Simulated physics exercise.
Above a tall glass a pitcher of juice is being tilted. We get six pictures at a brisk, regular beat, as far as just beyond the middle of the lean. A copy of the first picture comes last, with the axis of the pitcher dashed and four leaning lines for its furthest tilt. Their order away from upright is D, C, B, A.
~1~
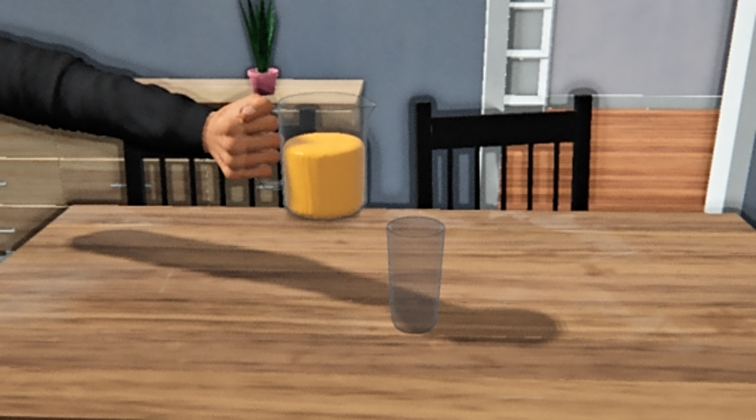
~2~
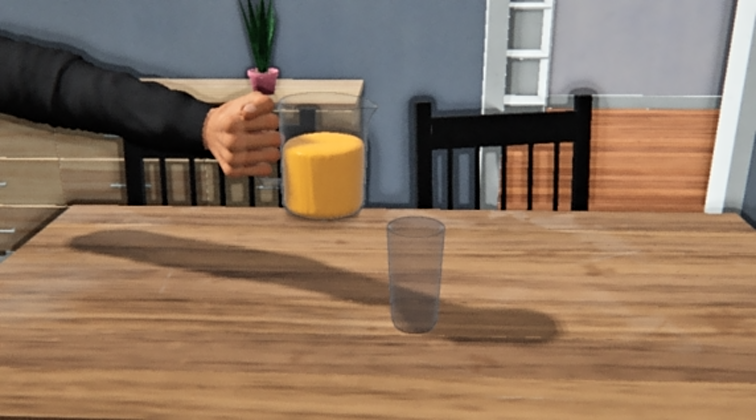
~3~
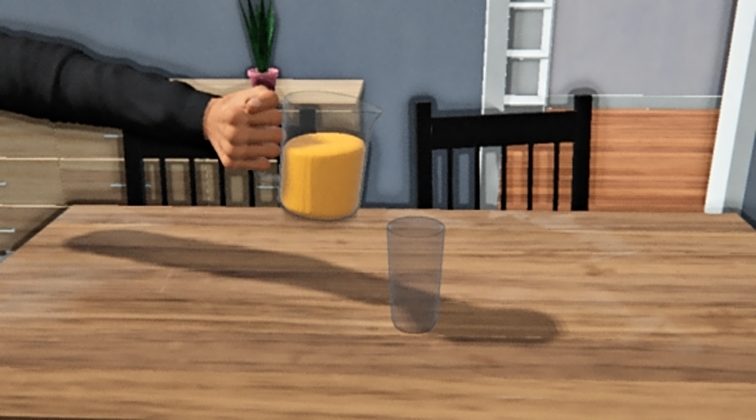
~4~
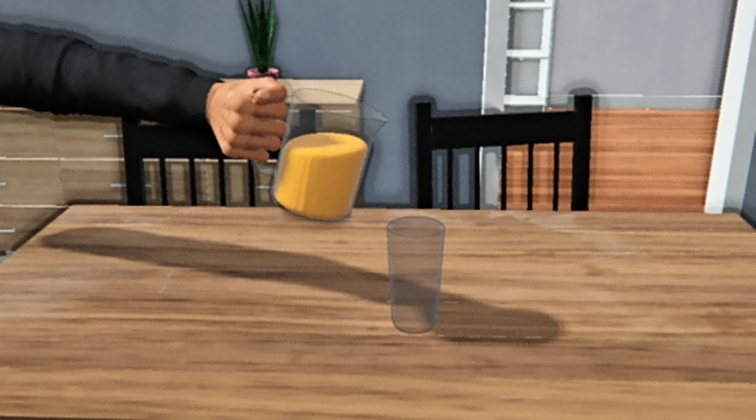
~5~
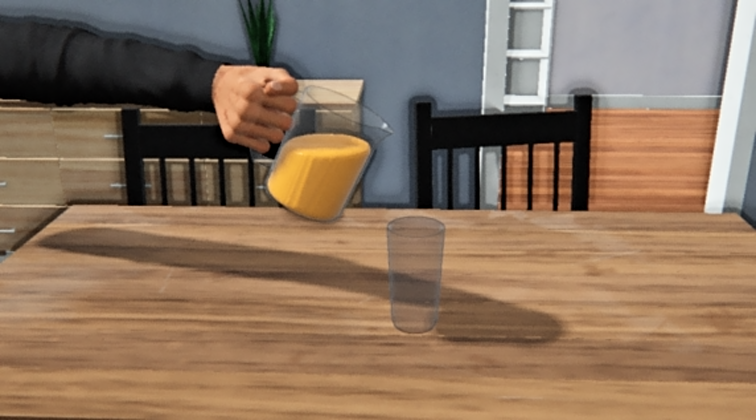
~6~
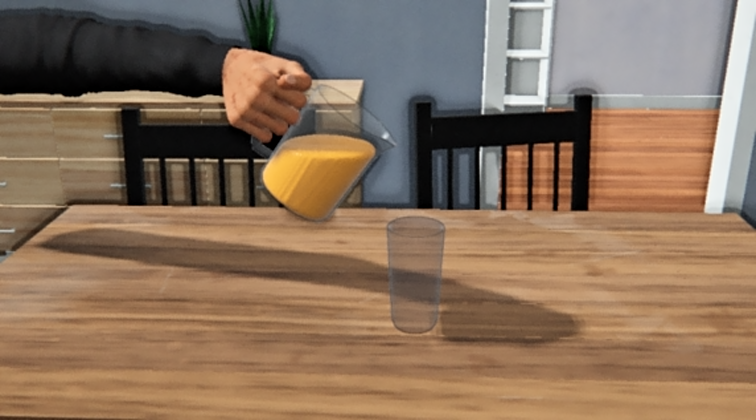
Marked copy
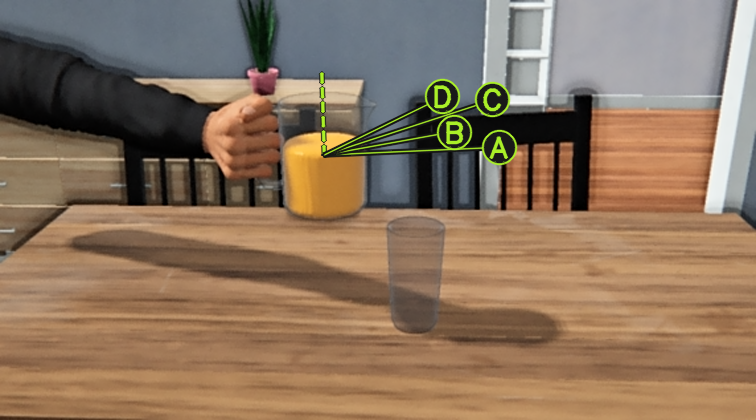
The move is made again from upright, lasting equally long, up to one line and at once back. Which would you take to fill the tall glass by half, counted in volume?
The best line is C.
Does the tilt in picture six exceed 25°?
Yes, it does.
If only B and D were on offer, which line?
Line D.
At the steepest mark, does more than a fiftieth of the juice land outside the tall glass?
Yes.
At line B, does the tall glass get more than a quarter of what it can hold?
Yes.
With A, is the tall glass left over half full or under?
Over half.
In lime, A at (482, 148); B at (437, 134); C at (475, 105); D at (427, 104).
Choosing A, the tall glass ends with about 88 % of what it can hold; 13 % of the juice is spilt.
Choosing B, the tall glass ends with about 77 % of what it can hold; 6 % of the juice is spilt.
Choosing C, the tall glass ends with about 51 % of what it can hold; 6 % of the juice is spilt.
Choosing D, the tall glass ends with about 32 % of what it can hold; 3 % of the juice is spilt.
